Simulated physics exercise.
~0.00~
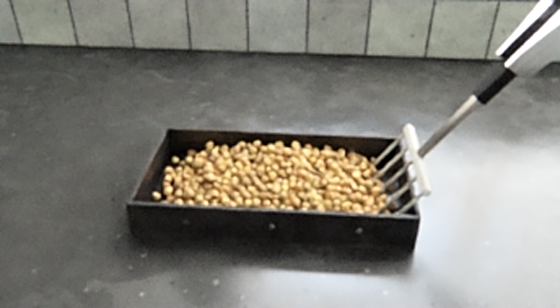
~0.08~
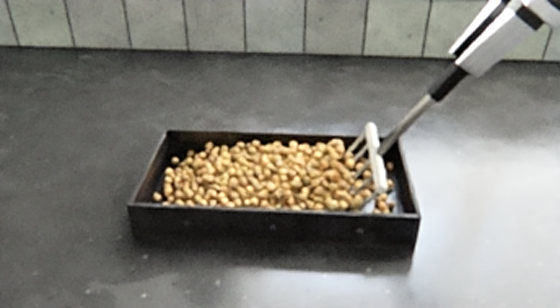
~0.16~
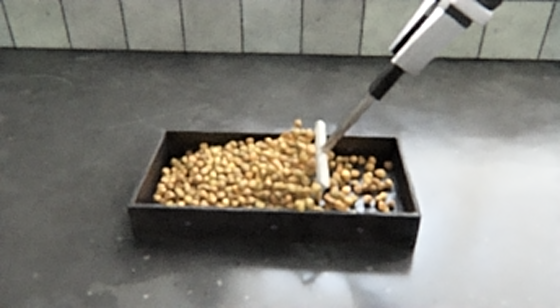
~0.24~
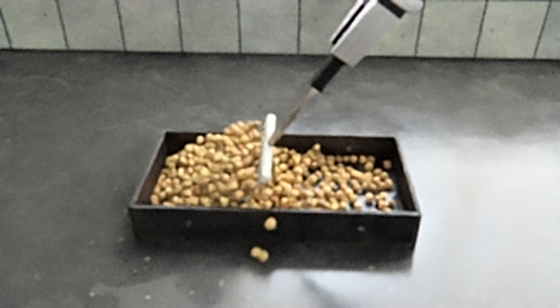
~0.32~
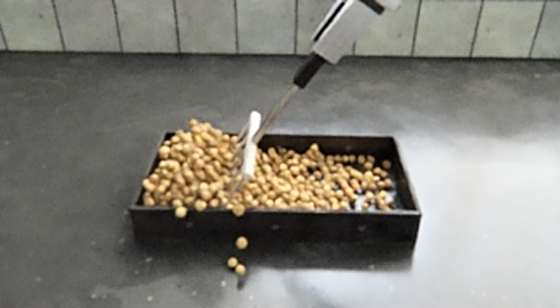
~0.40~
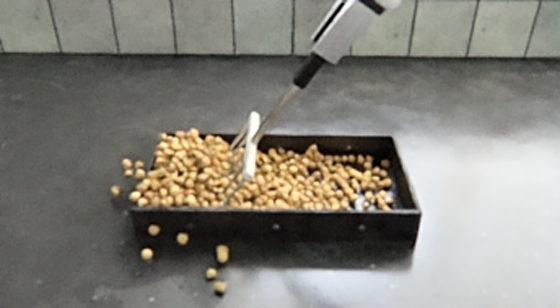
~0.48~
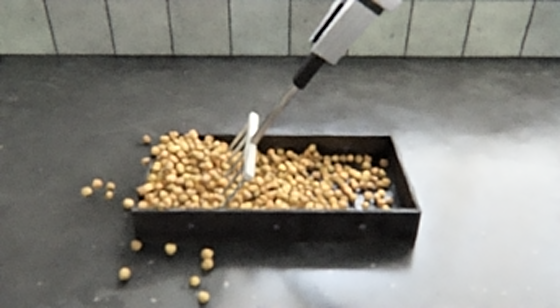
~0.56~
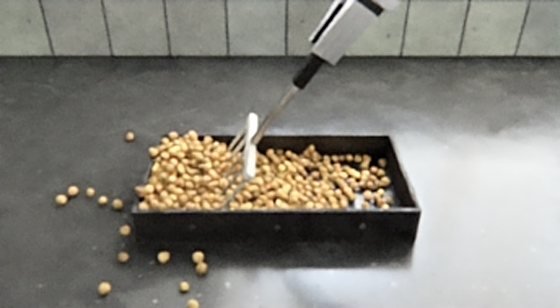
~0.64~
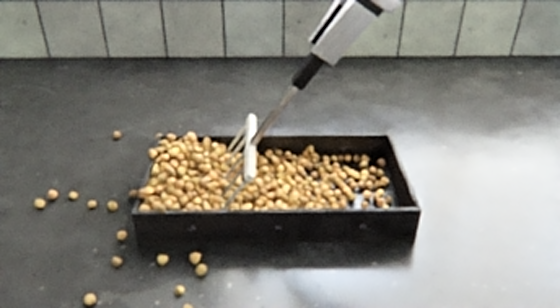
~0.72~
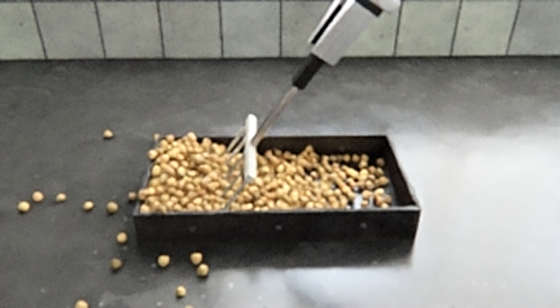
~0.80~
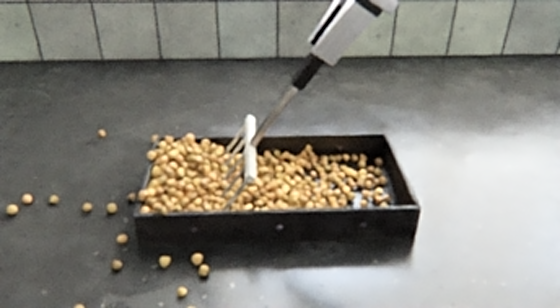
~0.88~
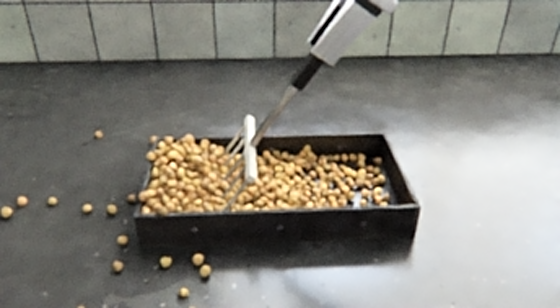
A robot arm dragged a rake leftward through a black tin of chickpeas, heaping them toward the left end until some spilled over the edges and rolled across the dark table, while most stayed in the tin with the rake resting among them.
